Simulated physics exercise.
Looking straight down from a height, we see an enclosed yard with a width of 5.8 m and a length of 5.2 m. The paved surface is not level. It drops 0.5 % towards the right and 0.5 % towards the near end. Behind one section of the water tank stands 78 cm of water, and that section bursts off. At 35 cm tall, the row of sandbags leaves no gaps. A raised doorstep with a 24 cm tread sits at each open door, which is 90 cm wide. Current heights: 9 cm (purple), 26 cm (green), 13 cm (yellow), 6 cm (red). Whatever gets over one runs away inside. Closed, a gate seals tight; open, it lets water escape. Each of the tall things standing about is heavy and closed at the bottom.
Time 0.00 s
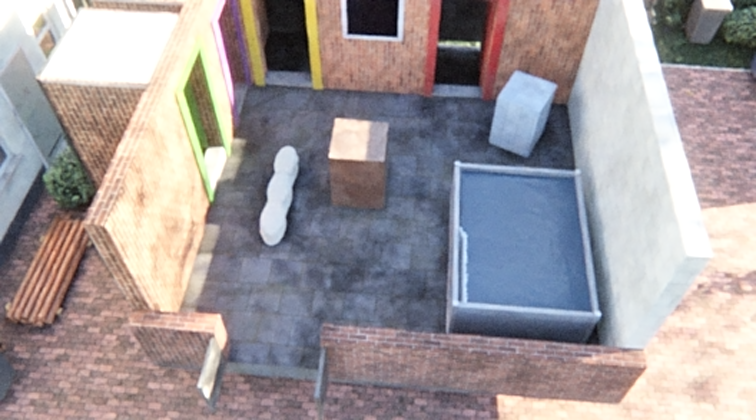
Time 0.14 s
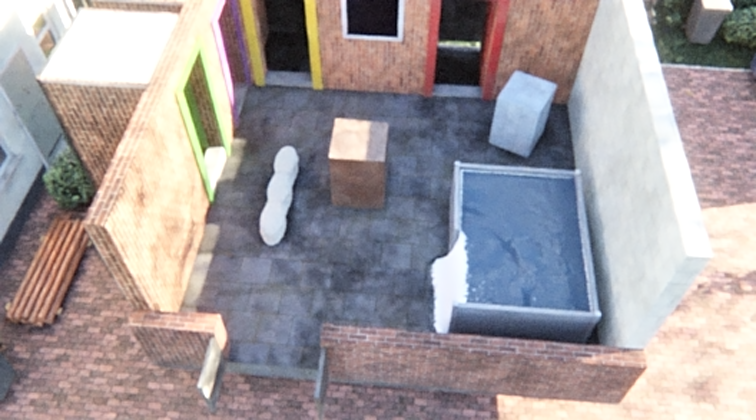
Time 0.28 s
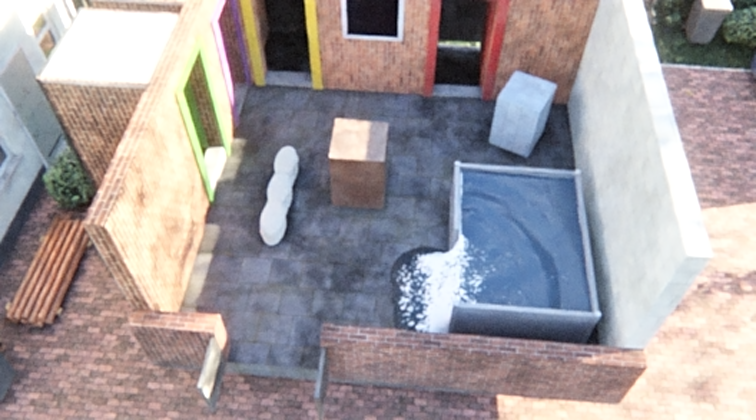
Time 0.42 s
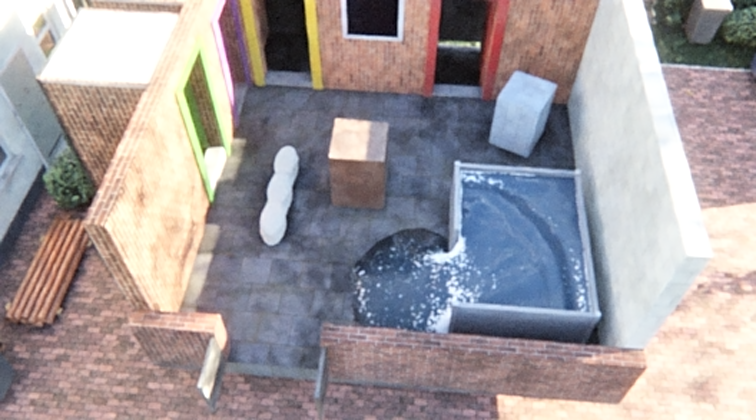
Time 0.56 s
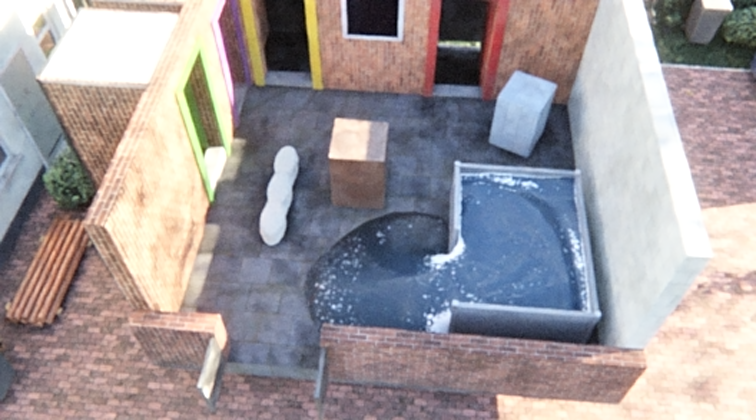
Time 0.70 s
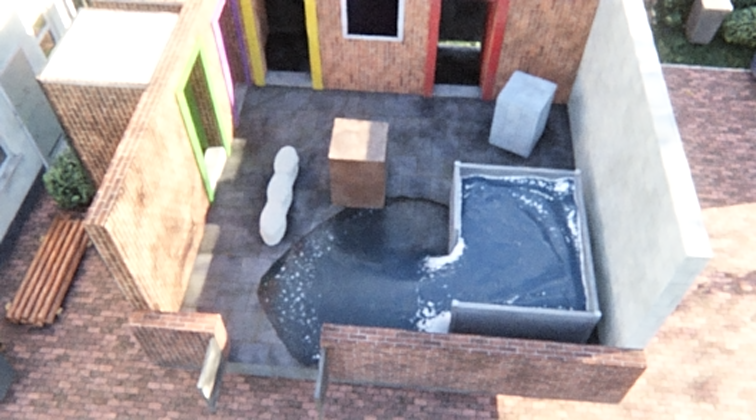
In a walled yard, water bursts from a tank's left side and spreads across the dark paving.
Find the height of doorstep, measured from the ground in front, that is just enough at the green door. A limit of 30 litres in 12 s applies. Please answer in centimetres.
Roughly 6 cm is just enough.
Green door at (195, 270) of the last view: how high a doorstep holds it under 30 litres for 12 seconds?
Something near 29 cm.
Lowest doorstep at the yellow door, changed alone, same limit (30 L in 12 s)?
Door yellow, min height approx. 19 cm.
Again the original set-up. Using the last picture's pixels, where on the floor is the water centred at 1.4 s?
(448, 276) or so.
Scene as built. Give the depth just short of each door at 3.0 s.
Depths in cm: Purple 4, green 10, yellow 3, red 0.
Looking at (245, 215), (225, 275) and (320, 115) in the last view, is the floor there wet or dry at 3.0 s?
So the three spots come out swamped, swamped, swamped, in that order.
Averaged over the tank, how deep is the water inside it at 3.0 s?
Close to 31 cm deep on average.
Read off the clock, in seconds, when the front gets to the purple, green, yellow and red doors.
Arrives: Purple 2.8 s / green 1.8 s / yellow 3.0 s / red 3.6 s.
After 1.4 s water covers 35 % of the floor, deepest (48 cm) near (170, 340); it has not reached the green door.
After 3.0 s water covers 60 % of the floor, deepest (33 cm) near (253, 277); 10 cm at the green door, 0 litres in over its 26 cm doorstep.
After 12.0 s water covers 95 % of the floor, deepest (12 cm) near (576, 178); 6 cm at the green door, 0 litres in over its 26 cm doorstep.
At the green door as built, the water arrived by 1.8 s and peaked near 12 cm at 4.2 s.
Run again over the same 12 s with other heights there, 50 litres in over 5 cm, 12 litres over 8 cm. The limit of 30 litres is kept from about 6 cm up.
